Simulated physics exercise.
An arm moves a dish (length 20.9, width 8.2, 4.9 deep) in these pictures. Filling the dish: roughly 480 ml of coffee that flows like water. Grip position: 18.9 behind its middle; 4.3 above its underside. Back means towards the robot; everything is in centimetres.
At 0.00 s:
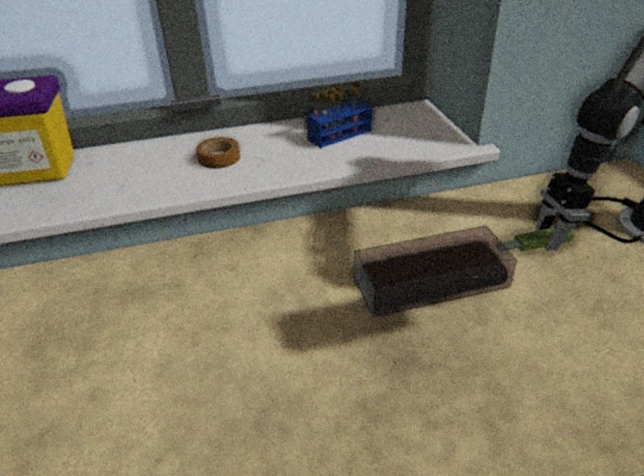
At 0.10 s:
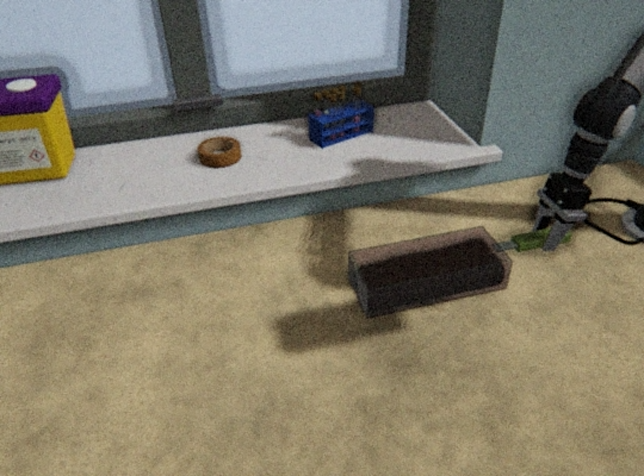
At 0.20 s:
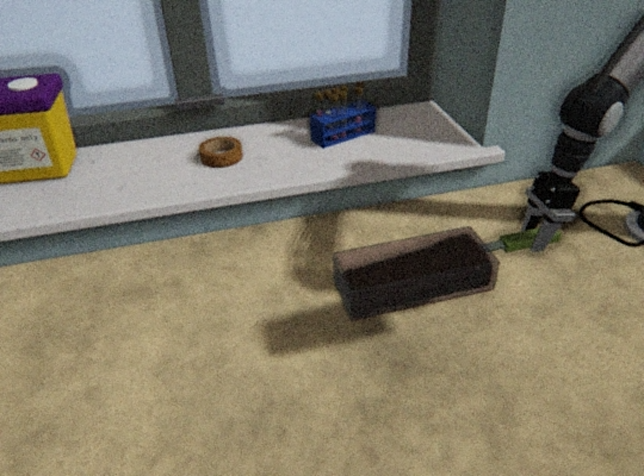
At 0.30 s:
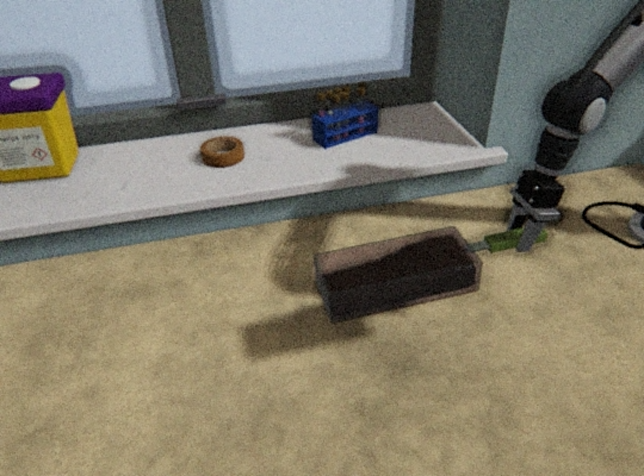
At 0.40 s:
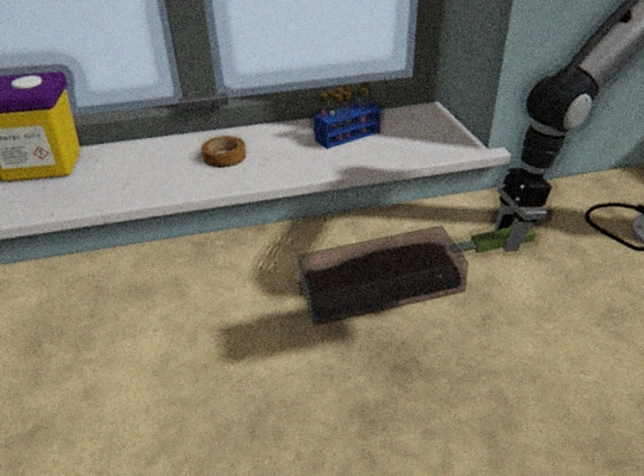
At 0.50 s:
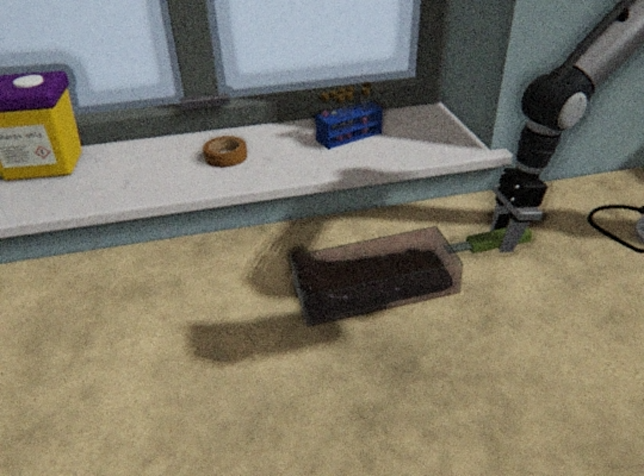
A robot arm on the right moved a clear, long-handled dish of dark coffee leftward over a speckled surface below a windowsill, and the coffee shifted and heaped up toward the dish's left end.
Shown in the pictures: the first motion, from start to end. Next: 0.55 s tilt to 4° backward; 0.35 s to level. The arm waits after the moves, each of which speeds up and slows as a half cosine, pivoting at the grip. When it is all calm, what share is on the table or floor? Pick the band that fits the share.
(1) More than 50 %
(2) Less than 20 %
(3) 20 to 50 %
(2) Less than 20 %.
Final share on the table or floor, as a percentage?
Roughly 12 per cent.
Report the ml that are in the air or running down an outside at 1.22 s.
I'd say around 5 ml.
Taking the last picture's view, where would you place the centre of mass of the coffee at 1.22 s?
(391, 267) or thereabouts.
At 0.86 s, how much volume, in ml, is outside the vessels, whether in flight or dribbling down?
Roughly 5 ml.
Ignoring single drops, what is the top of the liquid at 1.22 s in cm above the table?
Some 19 cm.
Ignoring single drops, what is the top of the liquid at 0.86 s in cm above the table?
Top height: Around 19 cm.
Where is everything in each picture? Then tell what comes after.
In the first picture, dish floor at (431, 281), level; upper third of the coffee around (434, 268), from x 360 to 505, top at y 245; 485 ml in the dish.
In the second picture, dish floor at (426, 282), level; upper third of the coffee around (445, 266), from x 355 to 505, top at y 240.
In the third picture, dish floor at (413, 283), tilted 1° forward; upper third of the coffee around (453, 261), from x 340 to 495, top at y 235.
In the fourth picture, dish floor at (396, 284), tilted 2° forward; upper third of the coffee around (437, 260), from x 320 to 475, top at y 235.
In the fifth picture, dish floor at (381, 285), tilted 3° forward; upper third of the coffee around (407, 266), from x 305 to 460, top at y 245.
In the sixth picture, dish floor at (375, 286), tilted 3° forward; upper third of the coffee around (328, 275), from x 295 to 455, top at y 250; 485 ml in the dish.
After 0.86 s, tilted 2° backward, liquid up to 19 above the table; 435 ml in the dish, 45 ml on the table or floor, 5 ml in the air or running down outside.
After 1.22 s, tilted 2° backward, liquid up to 20 above the table; 425 ml in the dish, 55 ml on the table or floor, 5 ml in the air or running down outside.
After 1.60 s, level, liquid up to 20 above the table; 425 ml in the dish, 60 ml on the table or floor.
After 2.40 s, level, liquid up to 19 above the table; 425 ml in the dish, 60 ml on the table or floor.
At rest, 425 ml in the dish, 60 ml on the table or floor. That is 12 % on the table or floor.
